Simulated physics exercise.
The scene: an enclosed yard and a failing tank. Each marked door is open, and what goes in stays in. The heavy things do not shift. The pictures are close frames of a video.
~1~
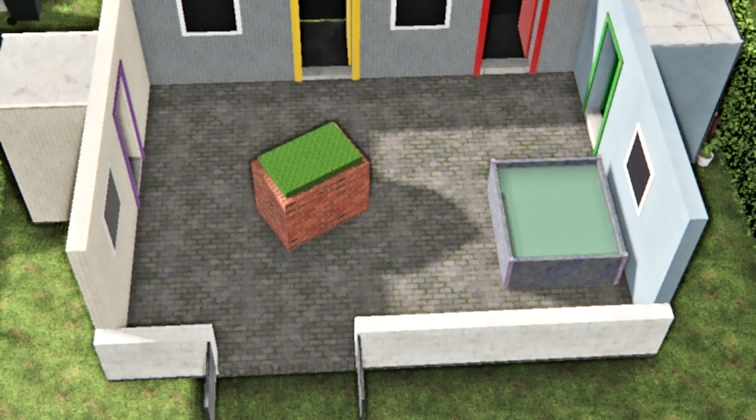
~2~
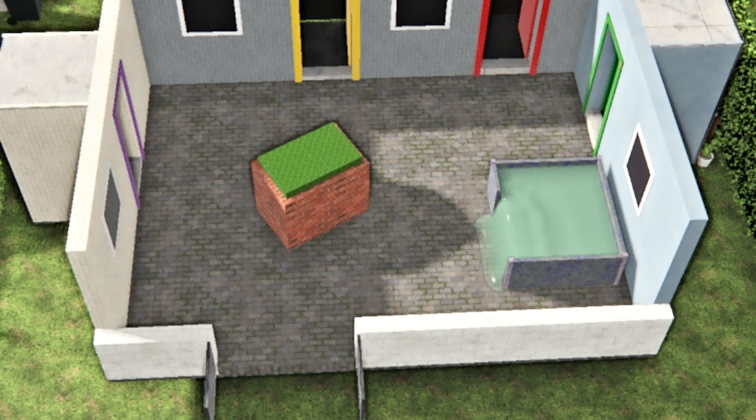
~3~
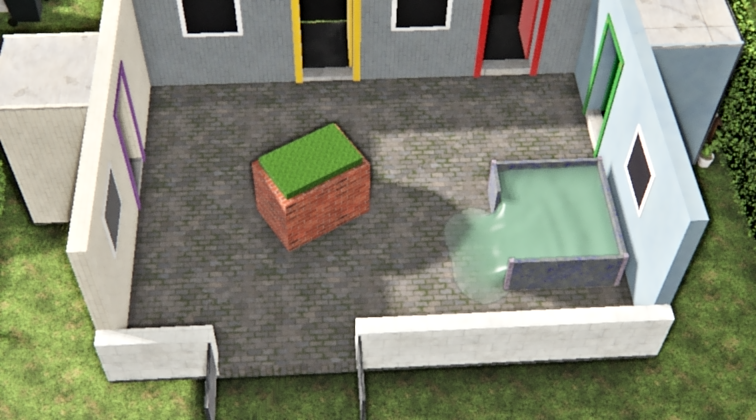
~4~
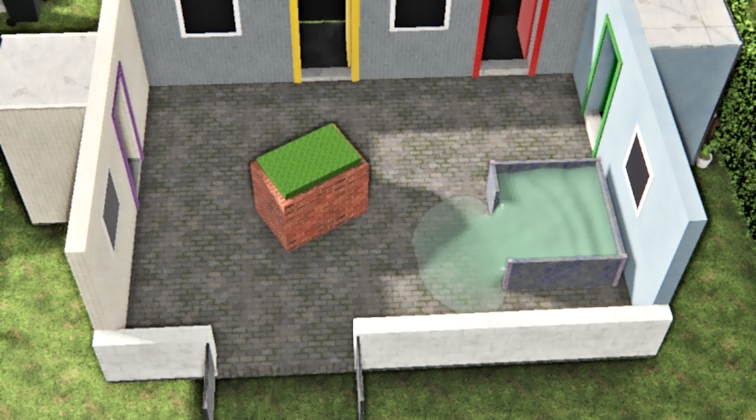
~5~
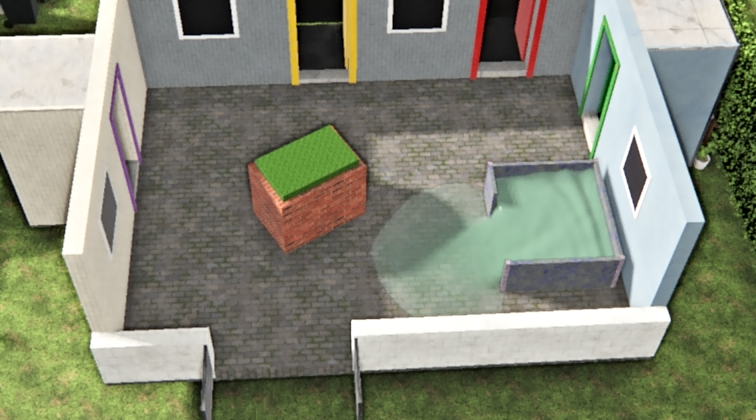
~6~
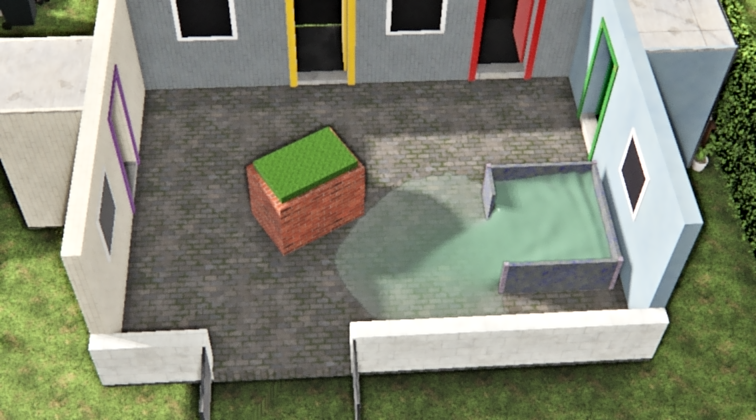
A paved yard enclosed by walls, with grass outside, is seen from high above its open front gateway. A brick block with a green top stands near the middle, an open grey tank of still, pale green water sits at right, and yellow, red, green and purple door or window surrounds line the walls. Water pours through the tank's left side and spreads leftward in a rounded sheet, while the view shifts very slightly.
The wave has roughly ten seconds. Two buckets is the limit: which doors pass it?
One by one: The green door stays under that; the purple door stays under that; the yellow door stays under that; the red door stays under that.
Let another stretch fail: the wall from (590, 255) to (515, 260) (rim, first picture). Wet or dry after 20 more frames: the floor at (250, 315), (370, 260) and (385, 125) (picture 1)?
One after the other: Wet, awash, not flooded.
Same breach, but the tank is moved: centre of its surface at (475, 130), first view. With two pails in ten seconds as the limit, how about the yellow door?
In short: Yellow door takes more.
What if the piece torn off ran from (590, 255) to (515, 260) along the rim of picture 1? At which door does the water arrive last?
I say the yellow door.
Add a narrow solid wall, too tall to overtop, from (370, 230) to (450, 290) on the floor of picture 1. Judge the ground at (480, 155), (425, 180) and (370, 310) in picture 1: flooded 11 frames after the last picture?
In turn: No water, under water, flooded.
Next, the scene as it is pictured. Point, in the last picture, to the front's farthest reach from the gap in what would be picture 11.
At about (187, 285).
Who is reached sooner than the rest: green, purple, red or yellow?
I say the yellow-painted one.
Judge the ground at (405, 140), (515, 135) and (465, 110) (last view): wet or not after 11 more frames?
As listed: Clear, free of water, not flooded.
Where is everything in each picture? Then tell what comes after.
The first frame shows still water in the open tank at (556, 210).
In the second frame, water pours out at (502, 244) and has run to (484, 218).
In the third frame, the front is at (455, 220), out from the gap at (503, 245).
In the fourth frame, water pours out at (501, 246) and has run to (418, 237).
In the fifth frame, water pours out at (499, 248) and has run to (378, 247).
In the sixth frame, the front is at (342, 253), out from the gap at (498, 249).
A moment on, water covers 30 % of the floor; the green door not reached, the purple door not reached, the yellow door not reached, the red door not reached.
Next, water covers 40 % of the floor; the green door not reached, the purple door not reached, the yellow door not reached, the red door not reached.
Then, water covers 45 % of the floor; the green door not reached, the purple door wet at the sill, nothing in, the yellow door wet at the sill, nothing in, the red door not reached.
Later, water covers 70 % of the floor; the green door not reached, the purple door wet at the sill, nothing in, the yellow door wet at the sill, nothing in, the red door not reached.
In the end, water covers 90 % of the floor; the green door not reached, the purple door wet at the sill, nothing in, the yellow door wet at the sill, nothing in, the red door wet at the sill, nothing in.
